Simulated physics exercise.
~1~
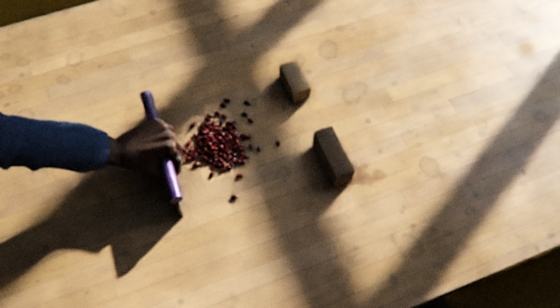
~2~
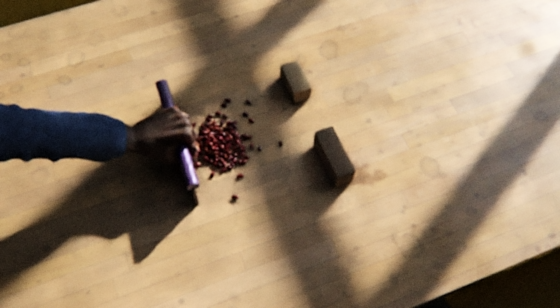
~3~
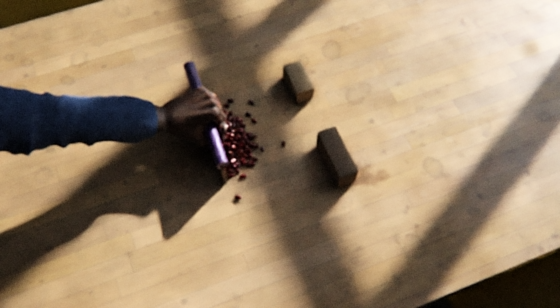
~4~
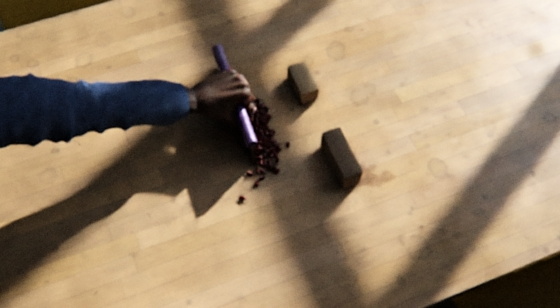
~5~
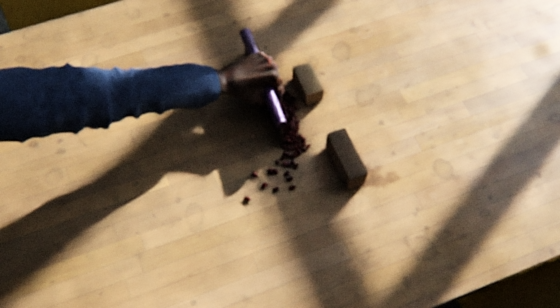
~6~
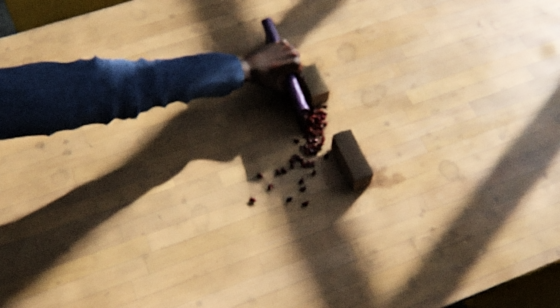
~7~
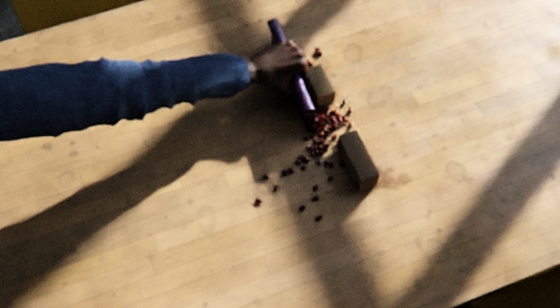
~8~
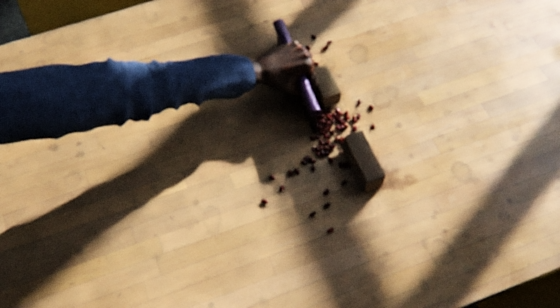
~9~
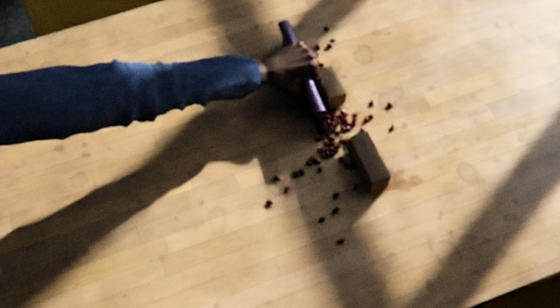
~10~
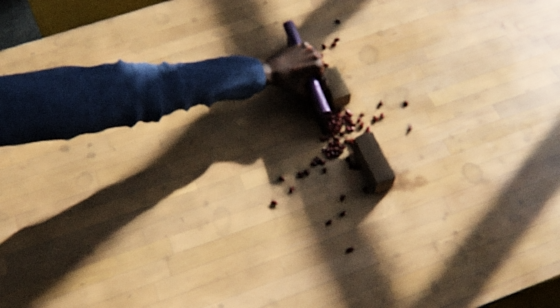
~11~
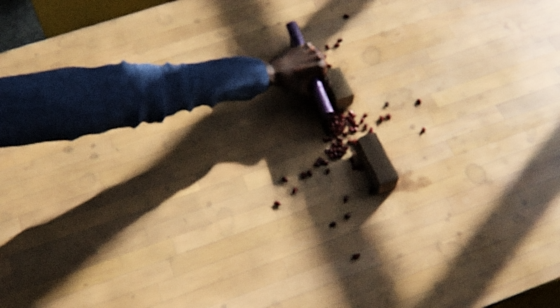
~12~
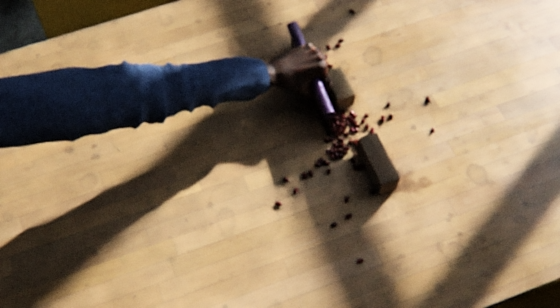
The footage shows a hand in a blue sleeve pushing a purple scraper rightwards into spilt red beans on a wooden table, towards two dark blocks. The scraper stops by the far block, with most beans held before the blocks and some scattered through the gap and around the far block.
